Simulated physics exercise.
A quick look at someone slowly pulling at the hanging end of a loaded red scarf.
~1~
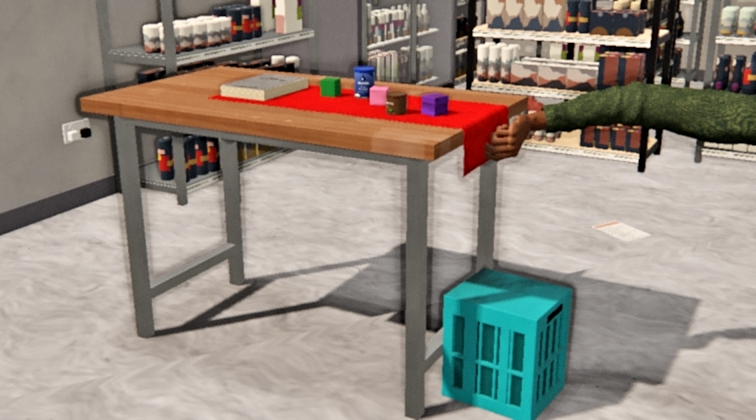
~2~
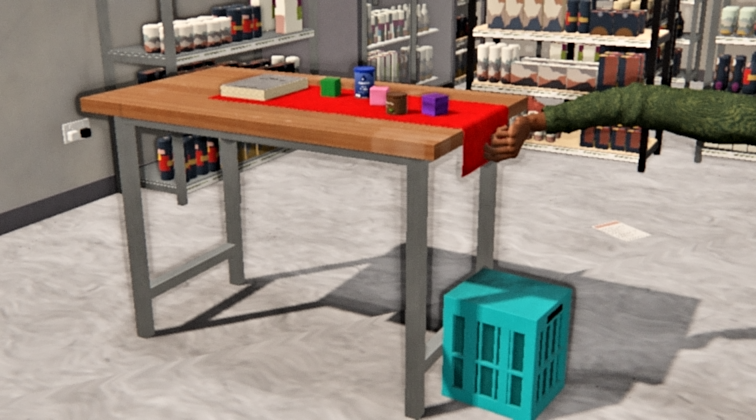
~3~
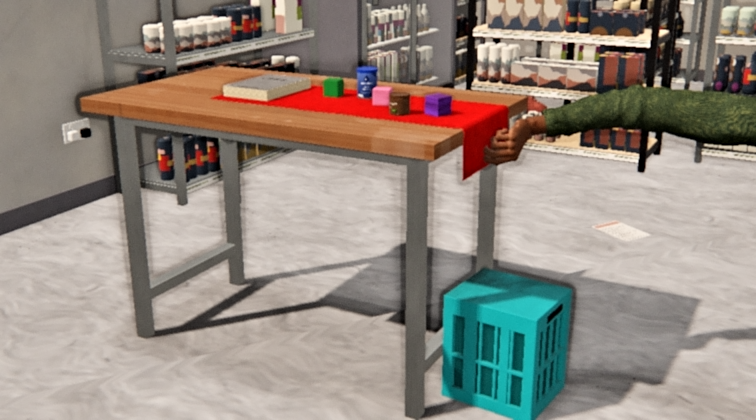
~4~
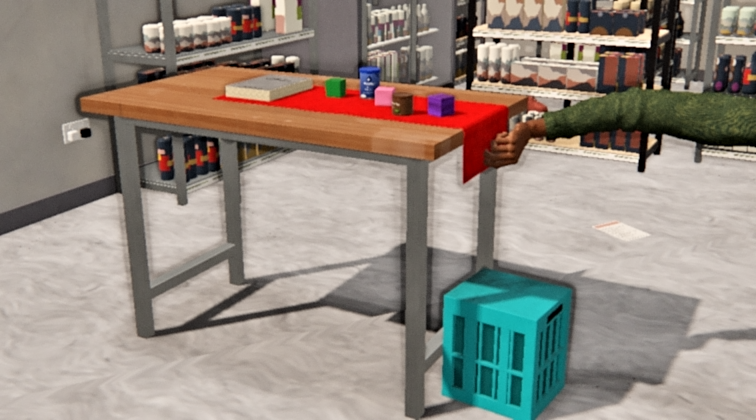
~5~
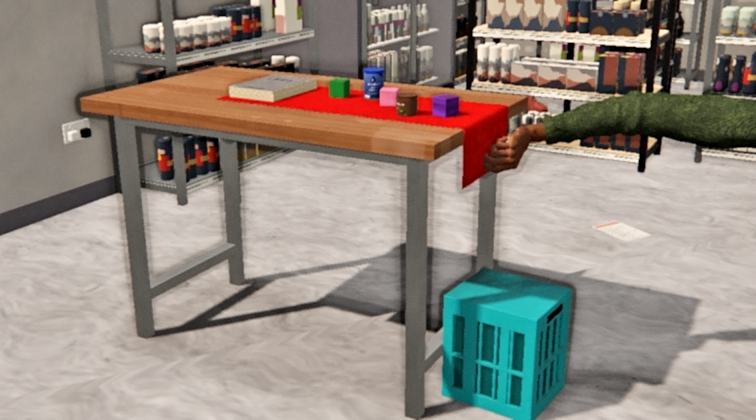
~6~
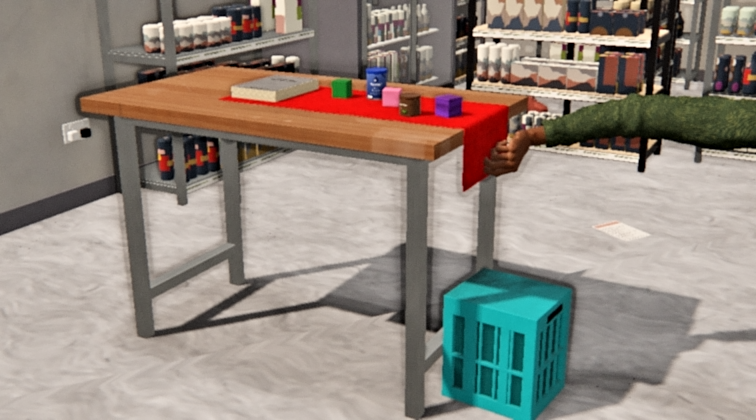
The clip shows a hand in a green sleeve slowly pulling down the hanging end of a red scarf on a wooden table, as the small cubes, blue can and brown pot on it shift slightly right together.
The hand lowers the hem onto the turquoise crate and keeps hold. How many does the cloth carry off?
The count of fallen things is three.
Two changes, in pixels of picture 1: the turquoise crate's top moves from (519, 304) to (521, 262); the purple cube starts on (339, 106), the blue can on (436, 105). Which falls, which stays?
The purple cube does not fall, the blue can comes down.
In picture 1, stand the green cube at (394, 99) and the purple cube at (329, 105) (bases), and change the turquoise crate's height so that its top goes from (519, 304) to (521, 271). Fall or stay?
The green cube keeps its place on top, the purple cube does not fall.
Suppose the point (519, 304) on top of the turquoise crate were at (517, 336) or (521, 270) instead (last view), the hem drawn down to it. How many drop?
Over the edge go 4 and 2.
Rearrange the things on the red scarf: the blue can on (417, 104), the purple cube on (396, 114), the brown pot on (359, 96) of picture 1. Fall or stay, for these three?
The blue can goes over; the purple cube comes down; the brown pot holds on.
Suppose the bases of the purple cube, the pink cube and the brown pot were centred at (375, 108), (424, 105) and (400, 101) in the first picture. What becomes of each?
The purple cube falls; the pink cube drops off; the brown pot goes over.
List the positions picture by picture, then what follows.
Hem (463, 177); purple cube (435, 95); brown pot (397, 93); pink cube (380, 88); blue can (364, 68); green cube (331, 79); top of the crate (519, 304), in the first frame.
Hem (462, 177); purple cube (435, 95), in the second frame.
Hem (463, 180); brown pot (400, 94), in the third frame.
Hem (463, 184); pink cube (385, 88); top of the crate (519, 304), in the fourth frame.
Hem (462, 188); blue can (374, 69), in the fifth frame.
Hem (463, 192); purple cube (449, 97); brown pot (410, 95); pink cube (392, 89); blue can (377, 69); green cube (342, 80), in the sixth frame.
Early on, hem near (485, 243); purple cube and brown pot gone.
Midway, hem on the crate; purple cube, brown pot and pink cube gone.
Finally, hem on the crate; purple cube, brown pot and pink cube gone. It carries off three.
